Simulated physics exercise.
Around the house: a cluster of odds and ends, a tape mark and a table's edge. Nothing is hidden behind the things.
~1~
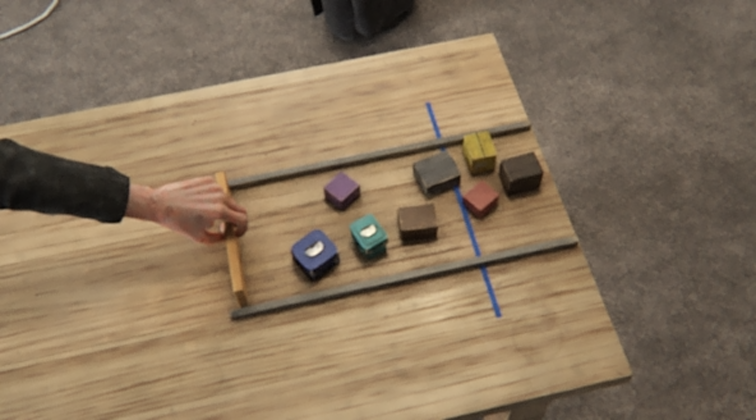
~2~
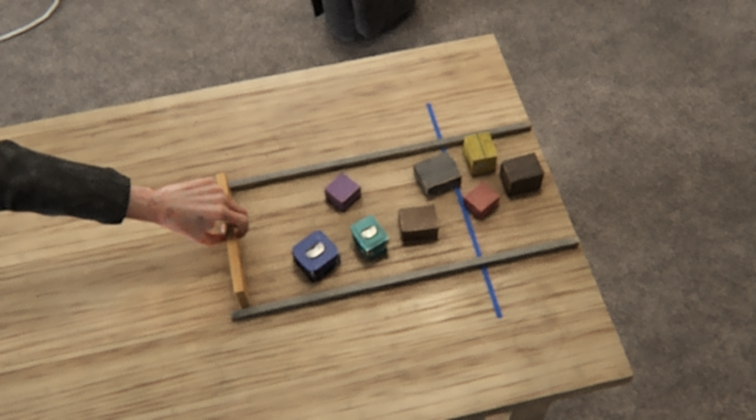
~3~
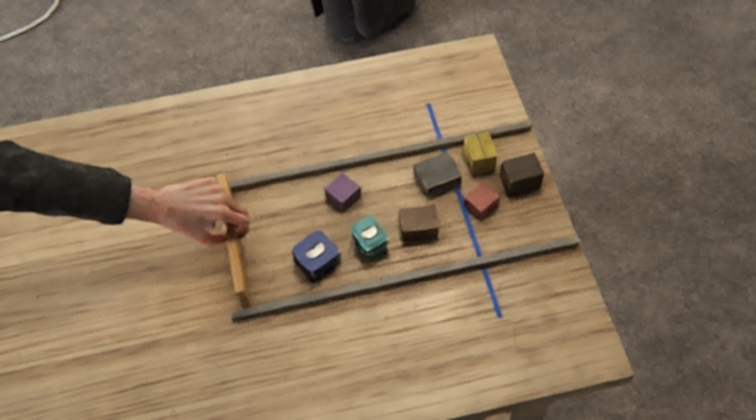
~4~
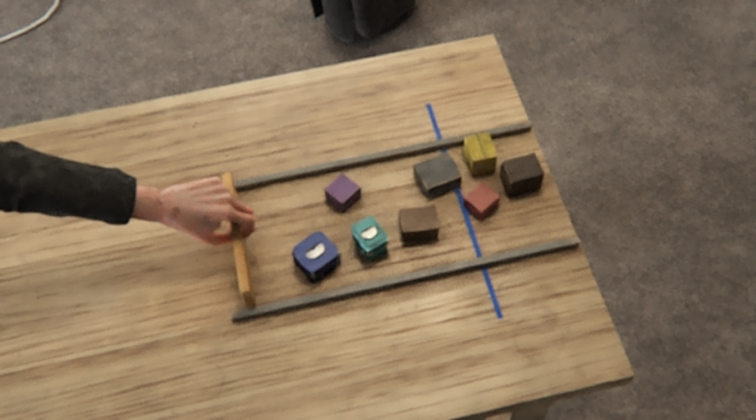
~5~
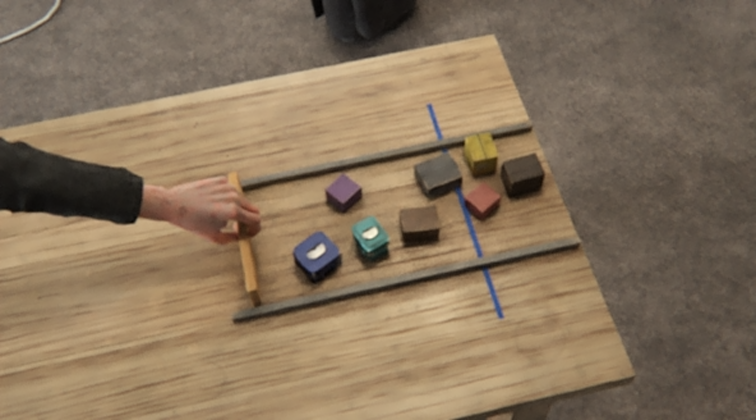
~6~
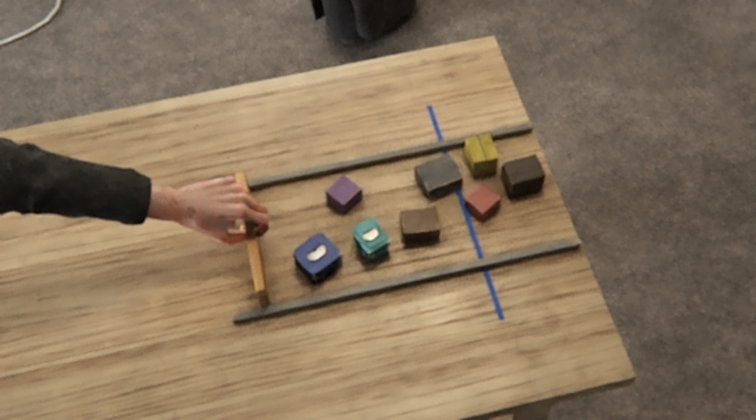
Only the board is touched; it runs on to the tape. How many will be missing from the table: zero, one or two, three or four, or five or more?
The number that fall off is one or two.
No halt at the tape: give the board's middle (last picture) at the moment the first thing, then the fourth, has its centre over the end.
At (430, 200) for the first, at (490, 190) for the fourth.
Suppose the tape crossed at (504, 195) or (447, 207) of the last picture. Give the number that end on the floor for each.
Try by try, 4 and 1.
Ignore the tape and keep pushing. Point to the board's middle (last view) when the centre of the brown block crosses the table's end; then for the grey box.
Its middle is around (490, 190) and around (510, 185).
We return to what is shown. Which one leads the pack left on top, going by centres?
Foremost is the red block.
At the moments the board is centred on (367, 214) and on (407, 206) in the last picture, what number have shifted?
First 4, then 7.
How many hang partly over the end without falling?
The number is 1.
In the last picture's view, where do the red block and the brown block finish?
The red block stops around (552, 167); the brown block around (530, 183).
A little later, none off yet; black block at rest near (523, 176); yellow box at rest near (481, 155); red block at rest near (483, 202).
Next, none off yet; black block moving near (527, 174); yellow box at rest near (481, 155); red block shifted about its own width near (504, 196).
When it is over, the number that fall off is one or two; down, black block.
